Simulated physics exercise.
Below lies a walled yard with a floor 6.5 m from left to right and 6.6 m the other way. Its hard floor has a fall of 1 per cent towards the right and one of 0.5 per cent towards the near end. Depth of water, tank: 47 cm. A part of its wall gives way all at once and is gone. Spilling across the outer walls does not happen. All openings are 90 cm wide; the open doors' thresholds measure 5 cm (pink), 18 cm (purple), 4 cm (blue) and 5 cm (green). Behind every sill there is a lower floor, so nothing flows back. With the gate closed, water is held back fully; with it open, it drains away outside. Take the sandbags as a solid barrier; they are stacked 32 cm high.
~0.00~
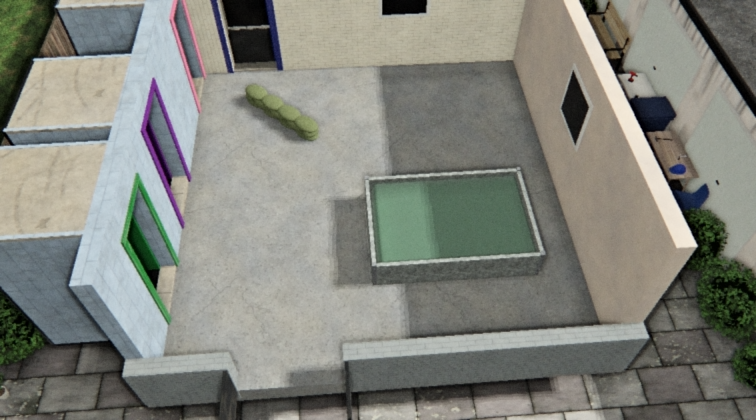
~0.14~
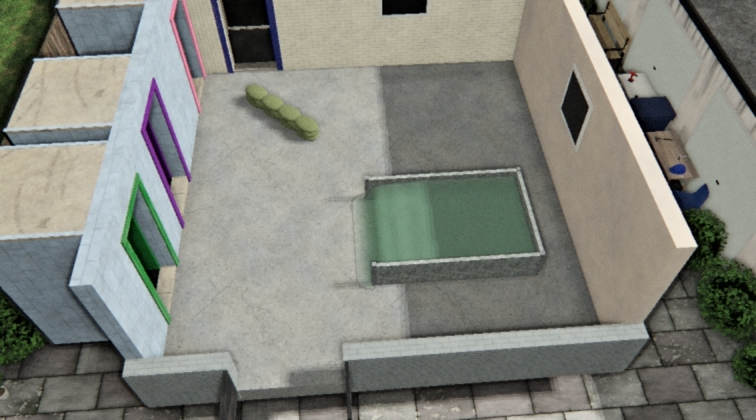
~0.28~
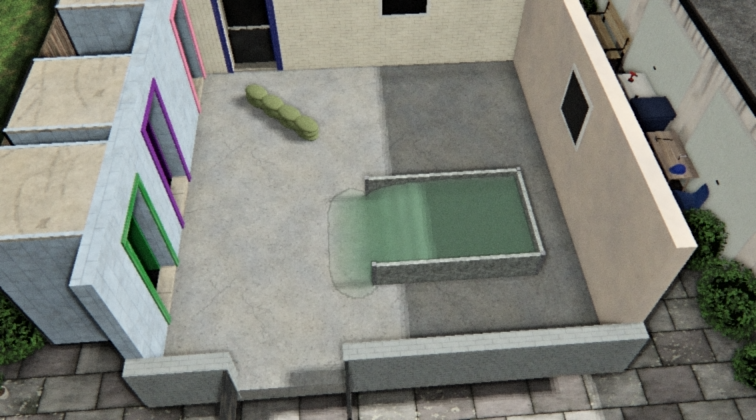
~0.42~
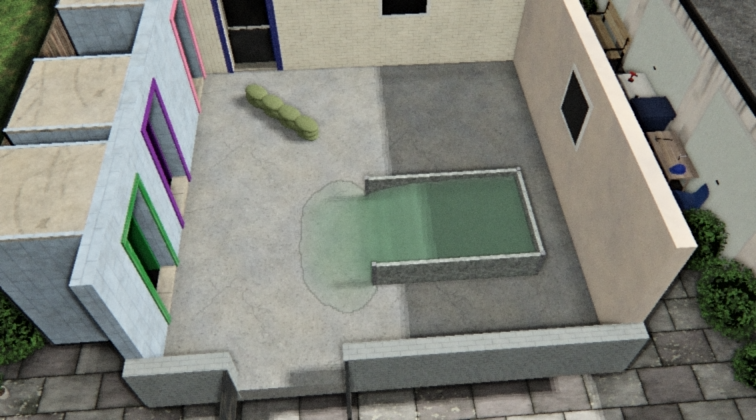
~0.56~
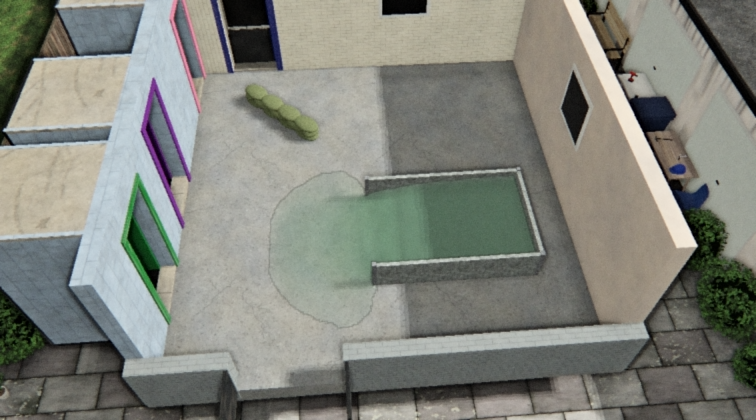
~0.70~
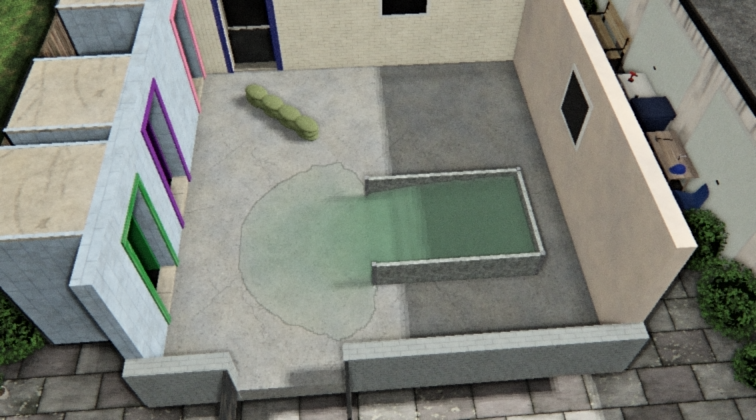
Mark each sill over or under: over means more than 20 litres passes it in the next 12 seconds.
Pink door - over; purple door - under; blue door - over; green door - over.
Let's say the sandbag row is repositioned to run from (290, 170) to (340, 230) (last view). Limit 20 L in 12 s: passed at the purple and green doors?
Then the purple door is short of it and the green door is over the mark.
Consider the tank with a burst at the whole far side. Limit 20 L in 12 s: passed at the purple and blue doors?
Log - purple: Threshold not reached, blue: Threshold topped.
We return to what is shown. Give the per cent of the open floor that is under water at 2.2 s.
Around 35 per cent.
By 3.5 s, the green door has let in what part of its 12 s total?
Some 60 per cent by then.
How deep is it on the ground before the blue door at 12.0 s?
Roughly 3.0 centimetres.
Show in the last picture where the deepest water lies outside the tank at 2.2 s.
Spot: Approx. (161, 379).
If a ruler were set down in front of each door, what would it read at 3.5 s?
Pink 6 cm, purple 16 cm, blue 1 cm, green 17 cm.
After 1.4 s water covers 25 % of the floor and is deepest (21 cm) near (180, 252); pink door not reached, purple door 8 cm at the sill, 0 L in, blue door not reached, green door 9 cm at the sill, 2 L in.
After 2.2 s water covers 35 % of the floor and is deepest (27 cm) near (161, 379); pink door not reached, purple door 18 cm at the sill, 0 L in, blue door not reached, green door 17 cm at the sill, 46 L in.
After 3.5 s water covers 40 % of the floor and is deepest (20 cm) near (161, 379); pink door 6 cm at the sill, 0 L in, purple door 16 cm at the sill, 0 L in, blue door not reached, green door 17 cm at the sill, 133 L in.
After 7.0 s water covers 60 % of the floor and is deepest (9 cm) near (196, 140); pink door 8 cm at the sill, 36 L in, purple door 5 cm at the sill, 1 L in, blue door 6 cm at the sill, 50 L in, green door 6 cm at the sill, 219 L in.
After 12.0 s water covers 85 % of the floor and is deepest (7 cm) near (563, 351); pink door 3 cm at the sill, 42 L in, purple door 3 cm at the sill, 1 L in, blue door 3 cm at the sill, 60 L in, green door 3 cm at the sill, 220 L in.
